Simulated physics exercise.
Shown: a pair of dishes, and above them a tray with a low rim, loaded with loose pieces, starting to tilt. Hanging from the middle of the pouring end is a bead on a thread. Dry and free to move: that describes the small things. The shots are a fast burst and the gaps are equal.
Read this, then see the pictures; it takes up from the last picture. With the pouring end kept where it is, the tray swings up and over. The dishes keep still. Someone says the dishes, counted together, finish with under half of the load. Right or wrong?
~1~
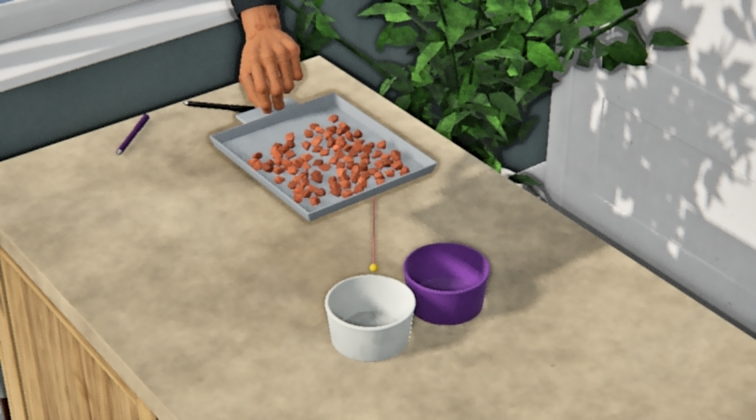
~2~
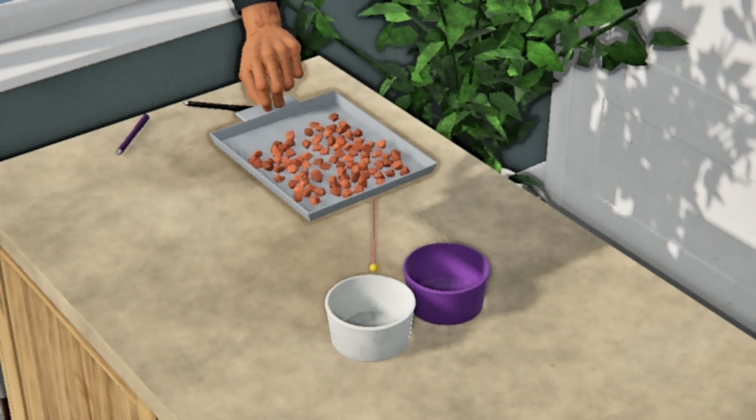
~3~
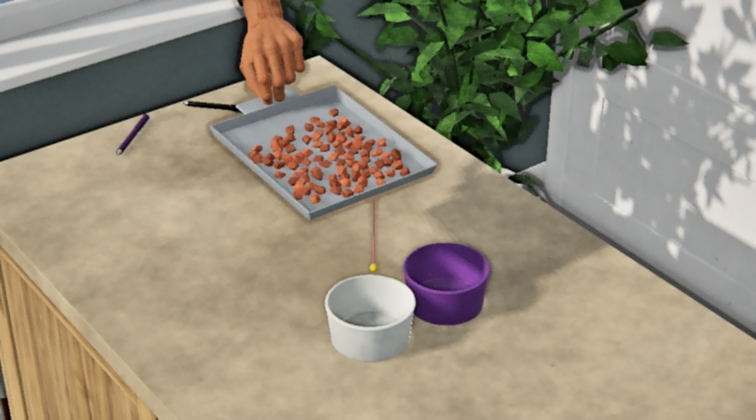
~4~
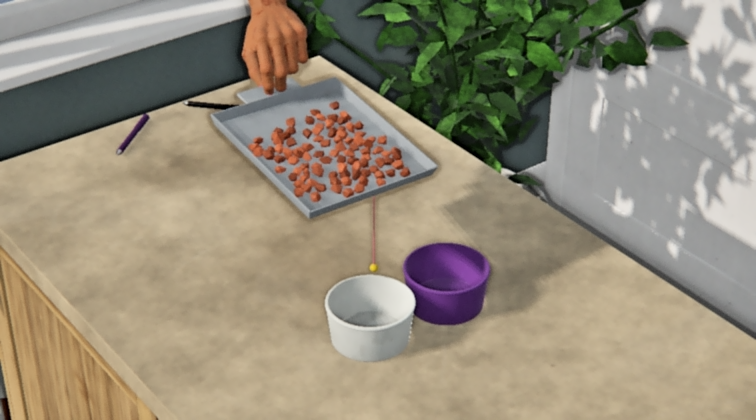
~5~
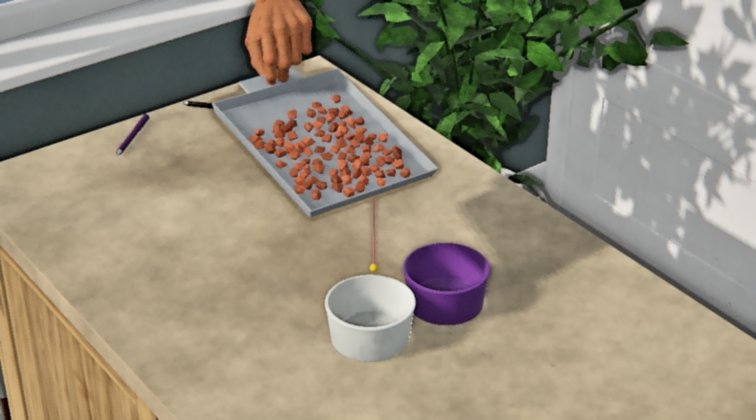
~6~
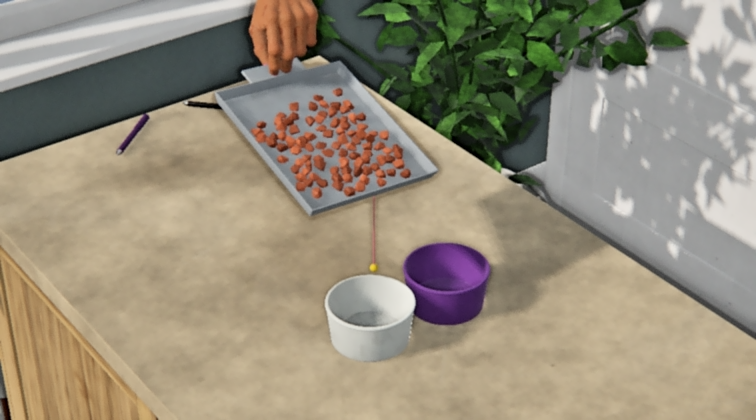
Wrong, they hold over half.
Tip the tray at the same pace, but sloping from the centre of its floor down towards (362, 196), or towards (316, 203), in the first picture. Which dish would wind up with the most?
Result of try 1 is the left side, of try 2 the left side.
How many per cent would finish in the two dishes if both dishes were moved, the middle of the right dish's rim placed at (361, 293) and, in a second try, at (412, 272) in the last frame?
You'd get 10 in a hundred the first time and 50 in a hundred the second.
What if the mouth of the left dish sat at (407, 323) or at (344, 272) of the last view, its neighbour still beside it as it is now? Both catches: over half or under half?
First try: Lower than half; second try: Lower than half.
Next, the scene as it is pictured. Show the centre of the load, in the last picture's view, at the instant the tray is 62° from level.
The load is centred around (382, 156).
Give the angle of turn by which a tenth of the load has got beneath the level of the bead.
About 100 degrees.
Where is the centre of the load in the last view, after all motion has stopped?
Last view, resting centre - approx. (434, 304).
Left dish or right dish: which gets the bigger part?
The right-positioned one, it's fuller.
Just after the last frame, tray tipped steeply; almost all on the tray; just a few in the air.
A moment on, tray tipped past a quarter turn; roughly a quarter on the tray; about a tenth in the left dish; roughly a quarter in the right dish; just a few outside both; roughly a third in the air.
Further on, tray tipped past a quarter turn; roughly a quarter in the left dish; roughly two thirds in the right dish; about a tenth outside both.
When it is over, tray tipped past a quarter turn; roughly a quarter in the left dish; roughly two thirds in the right dish; about a tenth outside both.
